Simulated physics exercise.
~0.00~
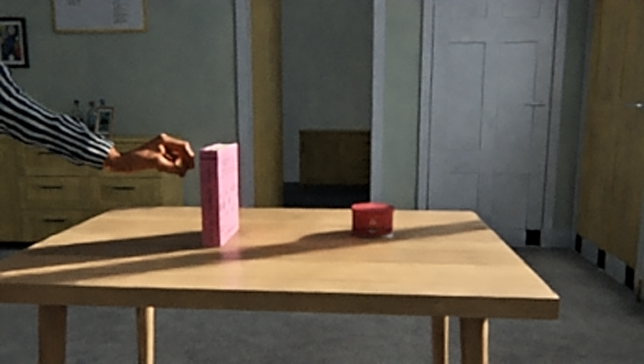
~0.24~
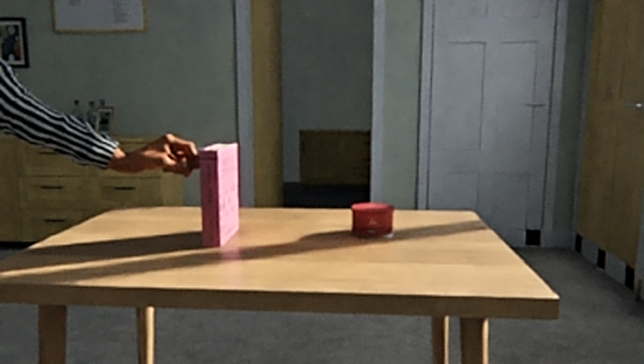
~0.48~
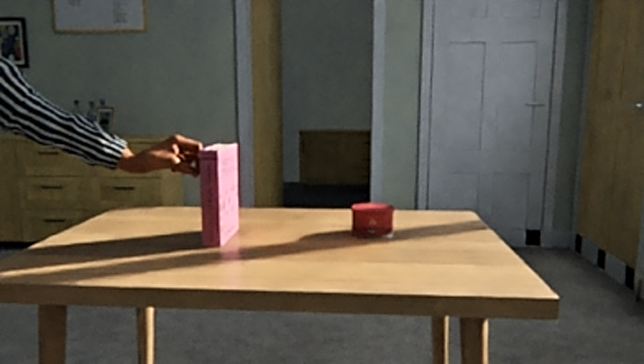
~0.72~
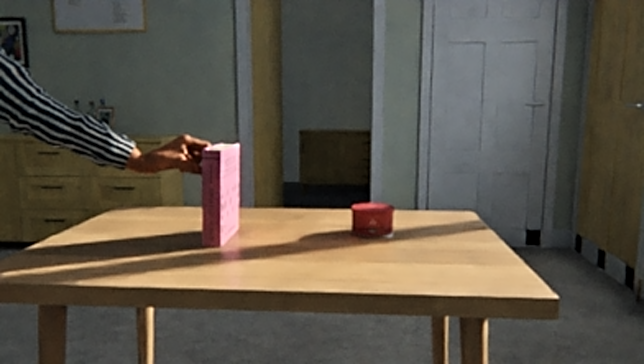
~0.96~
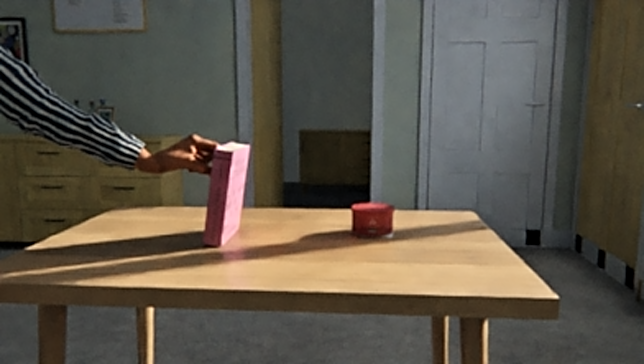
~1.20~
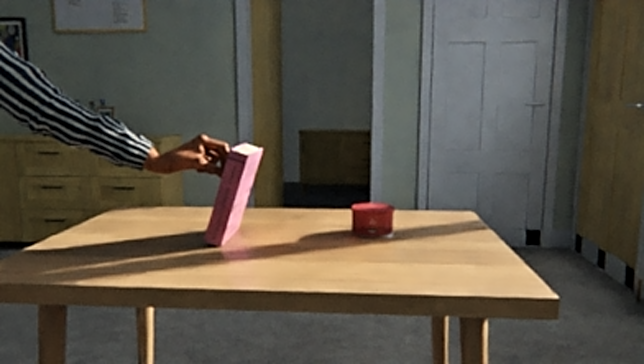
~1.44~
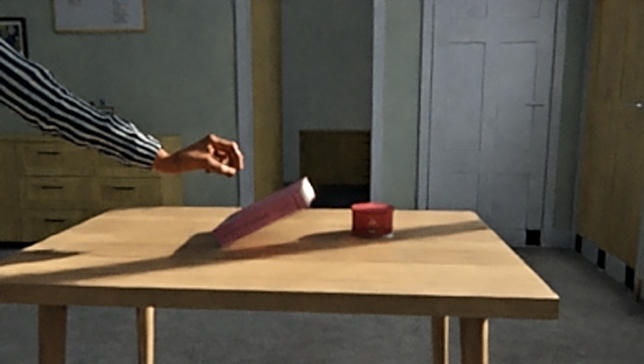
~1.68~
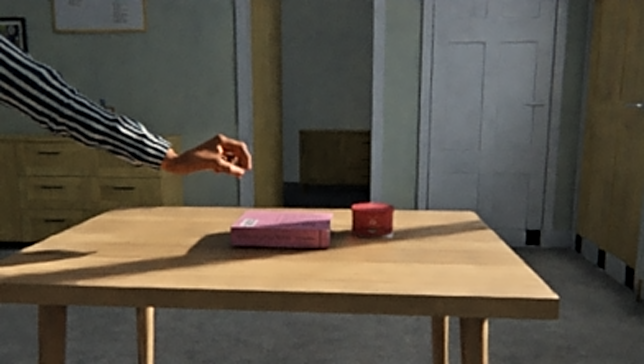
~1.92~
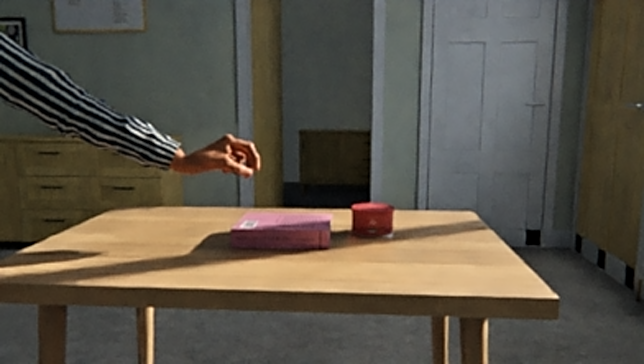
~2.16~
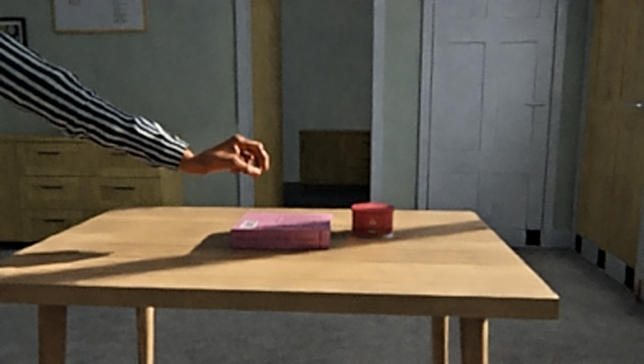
A hand in a black-and-white striped sleeve reaches in from the left above a pale wooden table, seen from the front in a dim room with drawers and a white door behind. A pink book stands upright left of the table's centre, with a small red tub to its right. The fingers meet the upper part of the book and push it rightward until it leans. The book tips past its balance, drops away from the hand and lands flat. It lies still just short of the unmoved tub, while the hand hovers above.
